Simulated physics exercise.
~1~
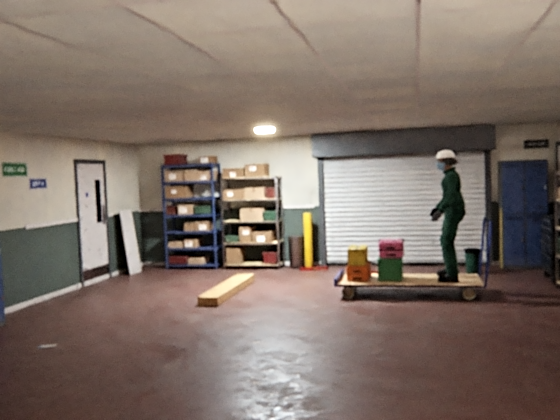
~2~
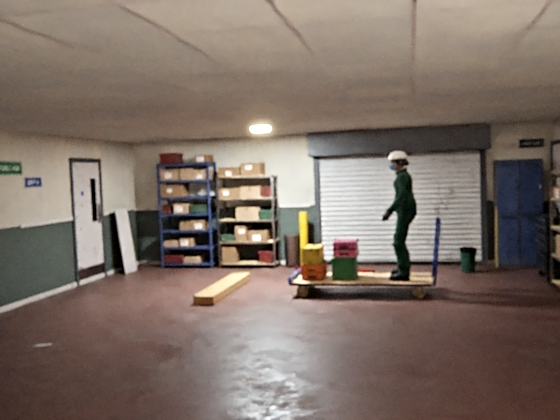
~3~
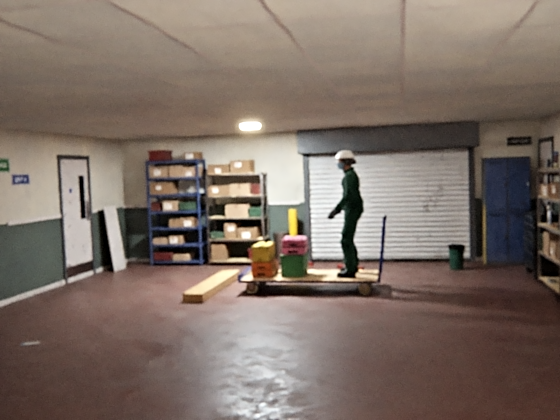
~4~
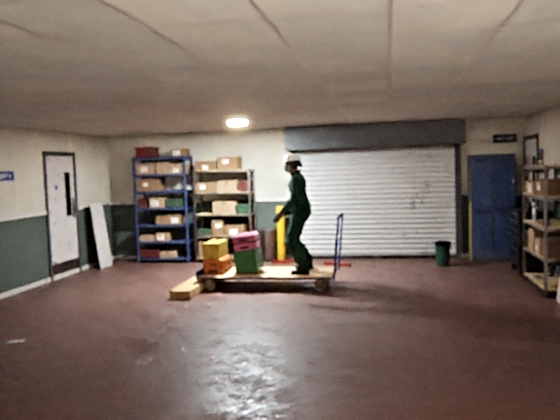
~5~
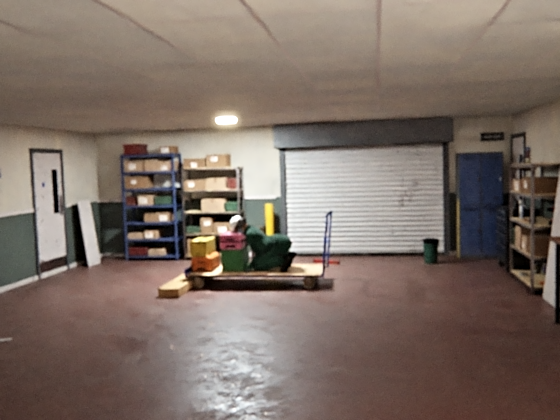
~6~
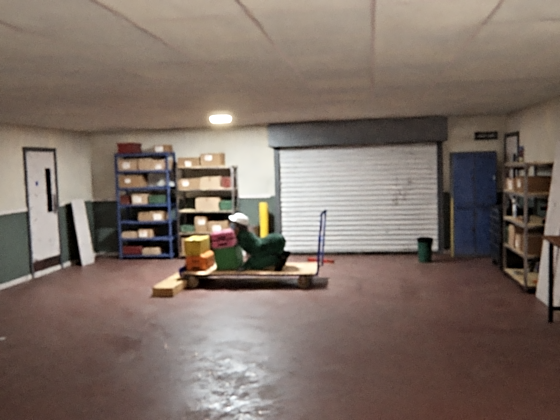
A platform trolley with a blue handle rolls left across a storeroom's dark red floor, carrying a worker in green overalls and a white helmet who stands behind a small stack of coloured cases. Ahead of it lies a low yellow kerb, with shelves of boxes beyond. As the view pans slightly right, the trolley reaches the kerb and stops. The worker tips forward, then crumples limply down onto the deck against the load. By the end, the worker is slumped behind the cases, and the yellow parcel and the rest of the load remain aboard.
